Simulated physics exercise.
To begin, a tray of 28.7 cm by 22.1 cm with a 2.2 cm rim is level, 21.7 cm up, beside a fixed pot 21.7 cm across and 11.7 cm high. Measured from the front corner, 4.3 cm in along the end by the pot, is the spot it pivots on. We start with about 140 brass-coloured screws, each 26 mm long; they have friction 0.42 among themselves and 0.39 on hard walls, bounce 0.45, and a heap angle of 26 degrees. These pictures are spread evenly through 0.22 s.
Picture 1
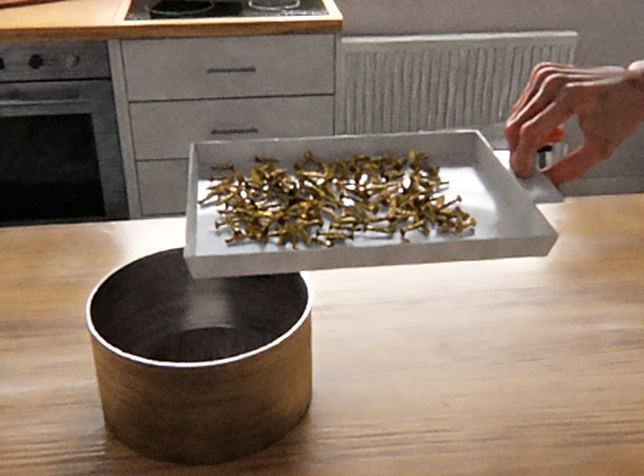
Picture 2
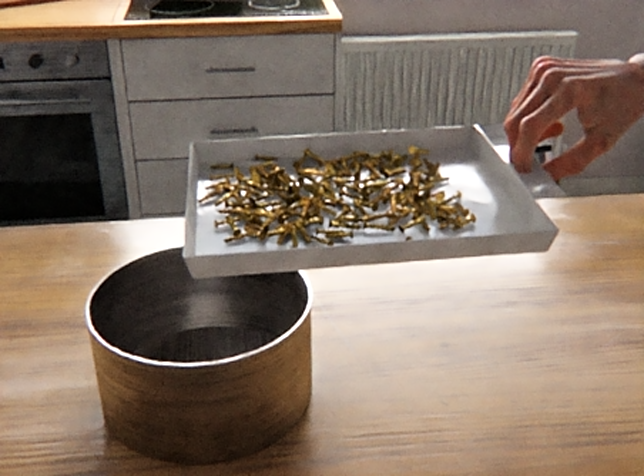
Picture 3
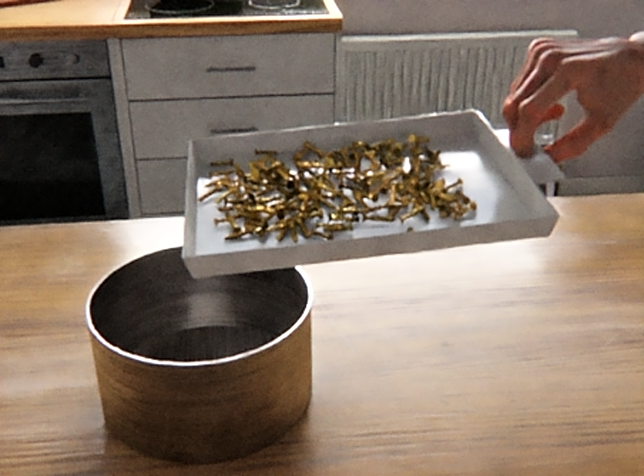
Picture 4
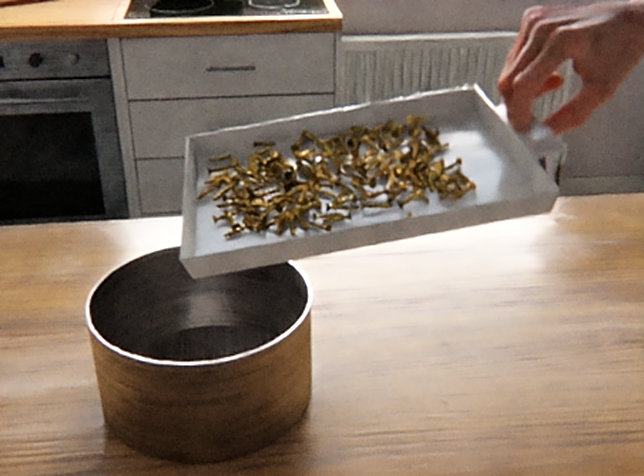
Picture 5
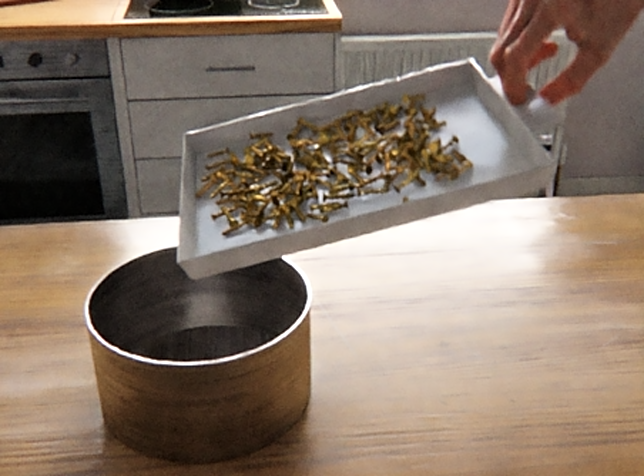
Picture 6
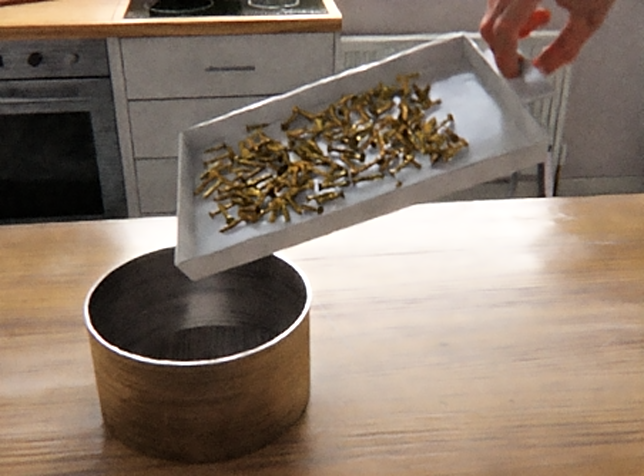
White tray of brass-coloured screws tilting down to the left above a round pot as a hand raises its right end.
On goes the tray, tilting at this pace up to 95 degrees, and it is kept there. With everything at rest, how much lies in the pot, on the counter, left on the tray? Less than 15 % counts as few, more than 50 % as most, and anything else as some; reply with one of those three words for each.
Here it is: Pot: Some, counter: Most, left on the tray: Few.
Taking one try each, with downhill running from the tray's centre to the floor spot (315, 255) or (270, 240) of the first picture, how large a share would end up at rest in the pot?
I'd put it at roughly 0 per cent for the first tilt and roughly 0 per cent for the second.
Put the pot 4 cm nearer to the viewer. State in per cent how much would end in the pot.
I'd say some 70 per cent would end up there.
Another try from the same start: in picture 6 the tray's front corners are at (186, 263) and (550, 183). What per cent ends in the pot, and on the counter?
Pot 0 % / counter 100 %.
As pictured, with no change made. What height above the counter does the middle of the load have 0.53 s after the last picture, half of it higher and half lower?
The halfway line is at about 22 cm.
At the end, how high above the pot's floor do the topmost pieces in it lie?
It gets to about 1.5 cm.
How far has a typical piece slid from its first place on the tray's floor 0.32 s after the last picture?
I'd say close to 8 centimetres.
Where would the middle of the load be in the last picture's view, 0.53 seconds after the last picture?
At that time the load is centred around (136, 249).
Then, 0.32 s after the last picture, tilt 57 degrees; the tray holds 100 %, the pot 0 %.
Then, 0.53 s after the last picture, tilt 81 degrees; the tray holds 45 %, the pot 5 %.
Then, 0.86 s after the last picture, tilt 95 degrees; the tray holds 0 %, the pot 35 %.
In the end, pot 40 %, counter 60 %, tray 0 %.
